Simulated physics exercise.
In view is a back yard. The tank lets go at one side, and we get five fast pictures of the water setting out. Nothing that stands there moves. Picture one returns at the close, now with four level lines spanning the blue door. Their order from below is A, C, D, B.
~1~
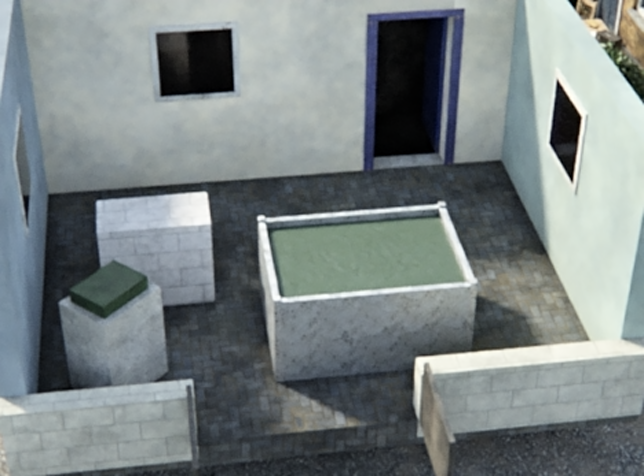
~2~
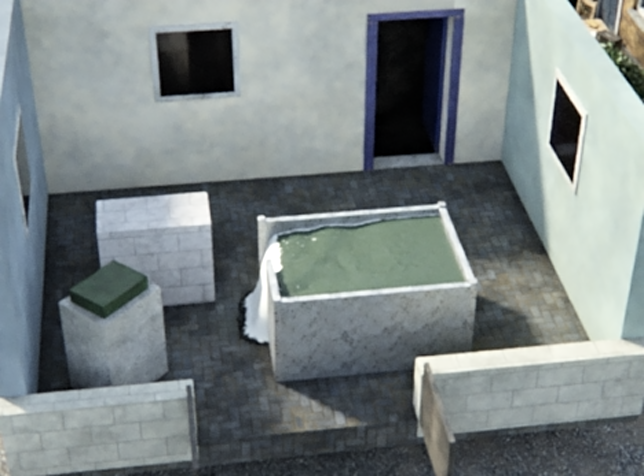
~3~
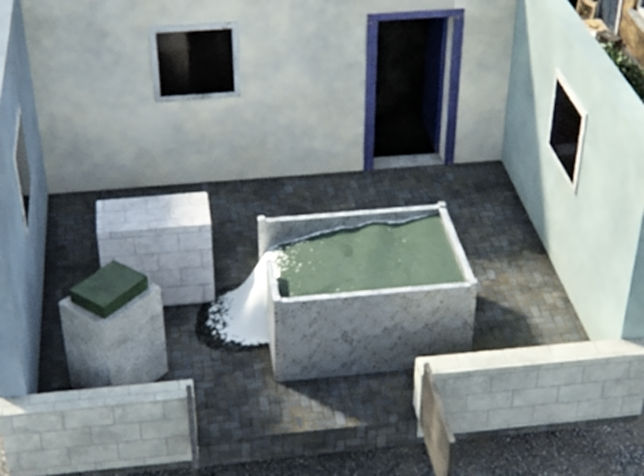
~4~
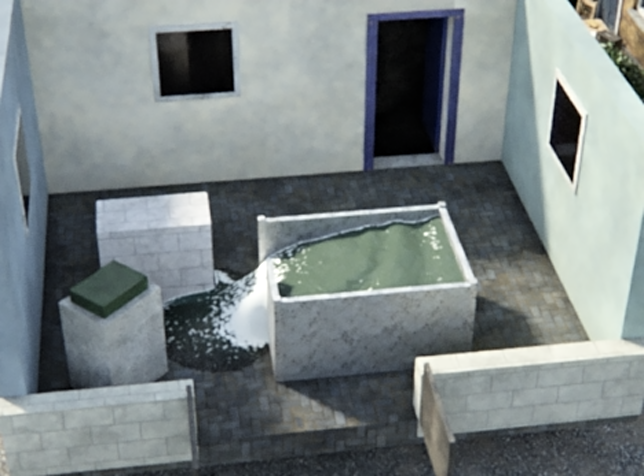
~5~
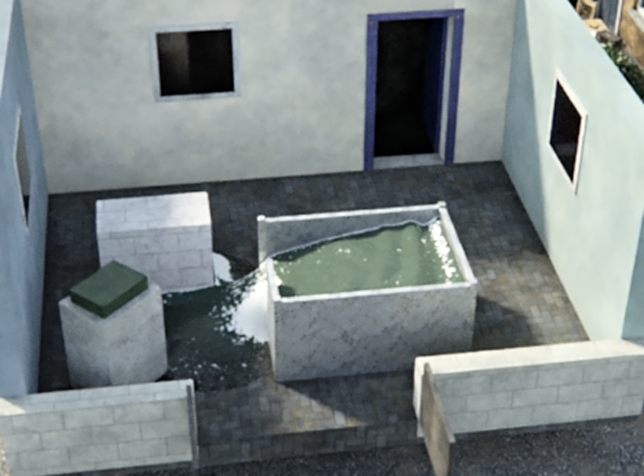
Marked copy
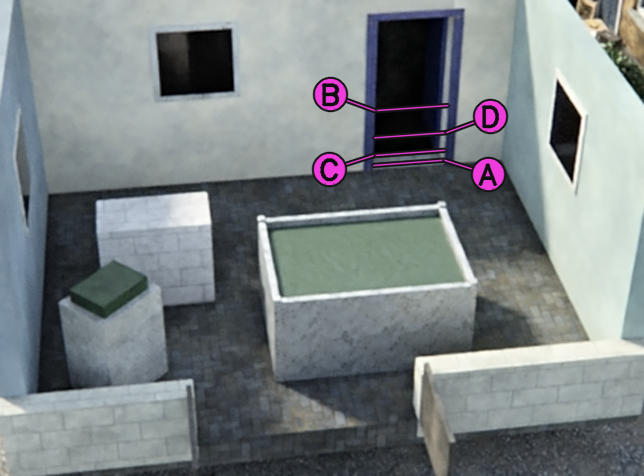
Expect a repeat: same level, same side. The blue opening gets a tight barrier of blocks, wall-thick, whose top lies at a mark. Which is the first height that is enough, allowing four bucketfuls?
A will do.
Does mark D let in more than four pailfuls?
No.
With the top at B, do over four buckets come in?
No, that is safe.
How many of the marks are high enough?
All of the four.
In magenta, A at (408, 162); B at (411, 108); C at (409, 152); D at (410, 135); from the bottom up A, C, D, B.
For mark A, a splash gets over, under a bucket.
For mark B, nothing gets over.
For mark C, nothing gets over.
For mark D, nothing gets over.
